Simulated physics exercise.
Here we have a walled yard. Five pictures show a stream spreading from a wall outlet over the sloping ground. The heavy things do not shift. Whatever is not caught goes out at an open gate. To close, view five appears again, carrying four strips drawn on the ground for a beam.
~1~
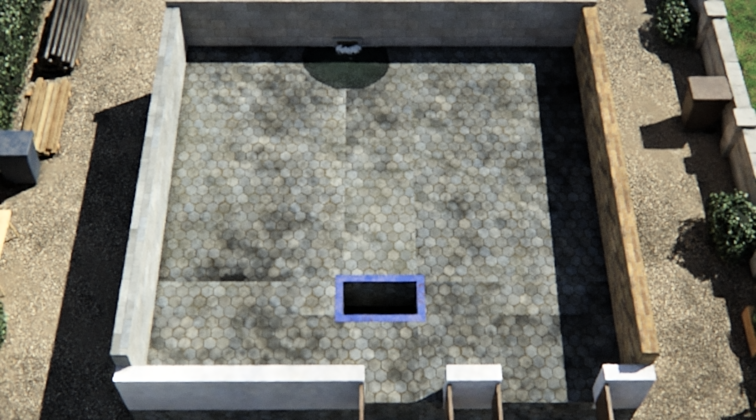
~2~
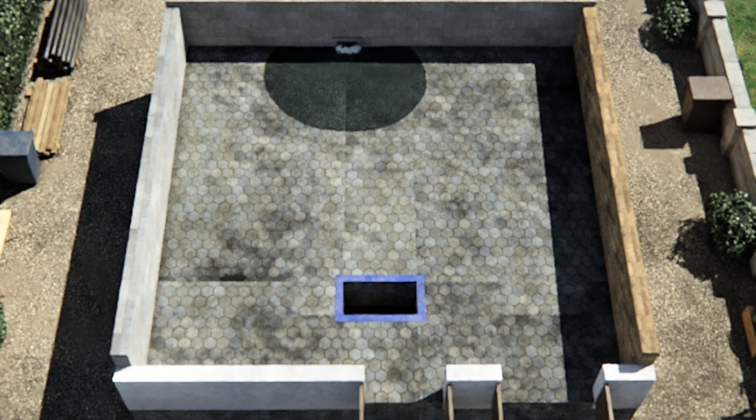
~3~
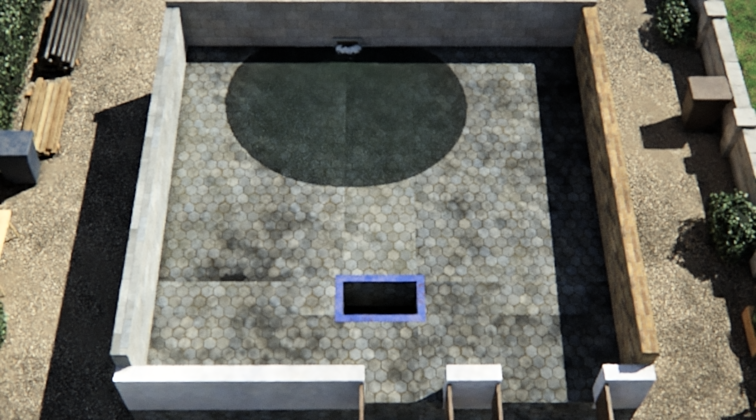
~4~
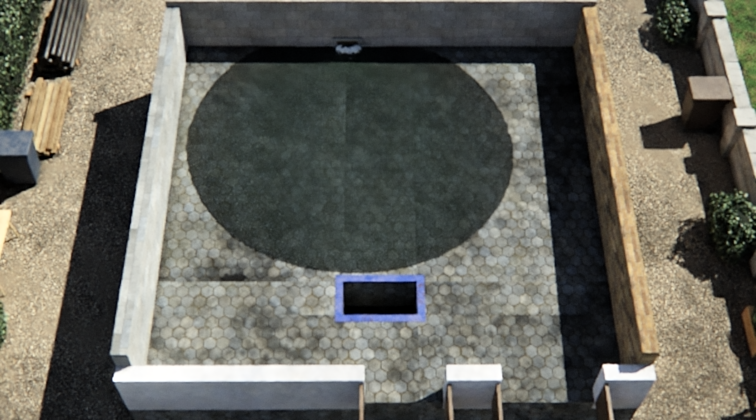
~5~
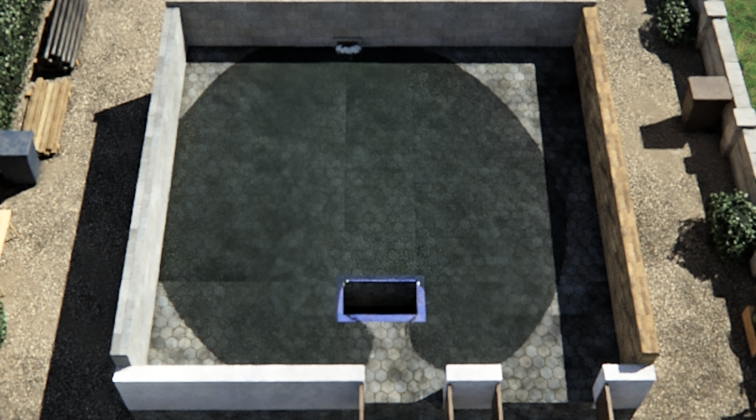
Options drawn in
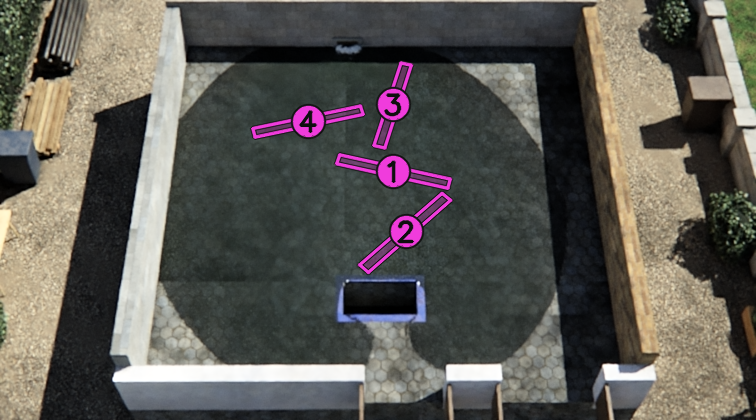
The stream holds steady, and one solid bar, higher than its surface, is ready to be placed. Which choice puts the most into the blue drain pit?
Spot 3 does it best.
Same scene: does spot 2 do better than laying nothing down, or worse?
Spot 2 is worse.
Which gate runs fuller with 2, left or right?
More leaves on the right.
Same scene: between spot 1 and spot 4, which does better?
Here it is spot 4.
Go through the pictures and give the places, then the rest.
In the first picture, outfall at (348, 43); blue drain pit at (380, 298); open gate at (544, 388); open gate at (404, 388); front seen at (336, 84), 3 % of the ground wet; blue drain pit still dry.
In the second picture, front seen at (358, 127), 10 % of the ground wet; blue drain pit still dry.
In the third picture, front seen at (293, 177), 22 % of the ground wet; blue drain pit still dry.
In the fourth picture, front seen at (372, 267), 42 % of the ground wet; blue drain pit still dry.
In the fifth picture, front seen at (514, 344), 68 % of the ground wet; blue drain pit taking water.
On the marked copy, 1 from (338, 159) to (449, 183); 2 from (364, 268) to (446, 196); 3 from (379, 146) to (406, 64); 4 from (253, 132) to (361, 110).
With 1, about 12 % of the stream goes into the blue drain pit, about 88 % out by the gates.
With 2, about 15 % of the stream goes into the blue drain pit, about 85 % out by the gates.
With 3, about 29 % of the stream goes into the blue drain pit, about 70 % out by the gates.
With 4, about 18 % of the stream goes into the blue drain pit, about 82 % out by the gates.
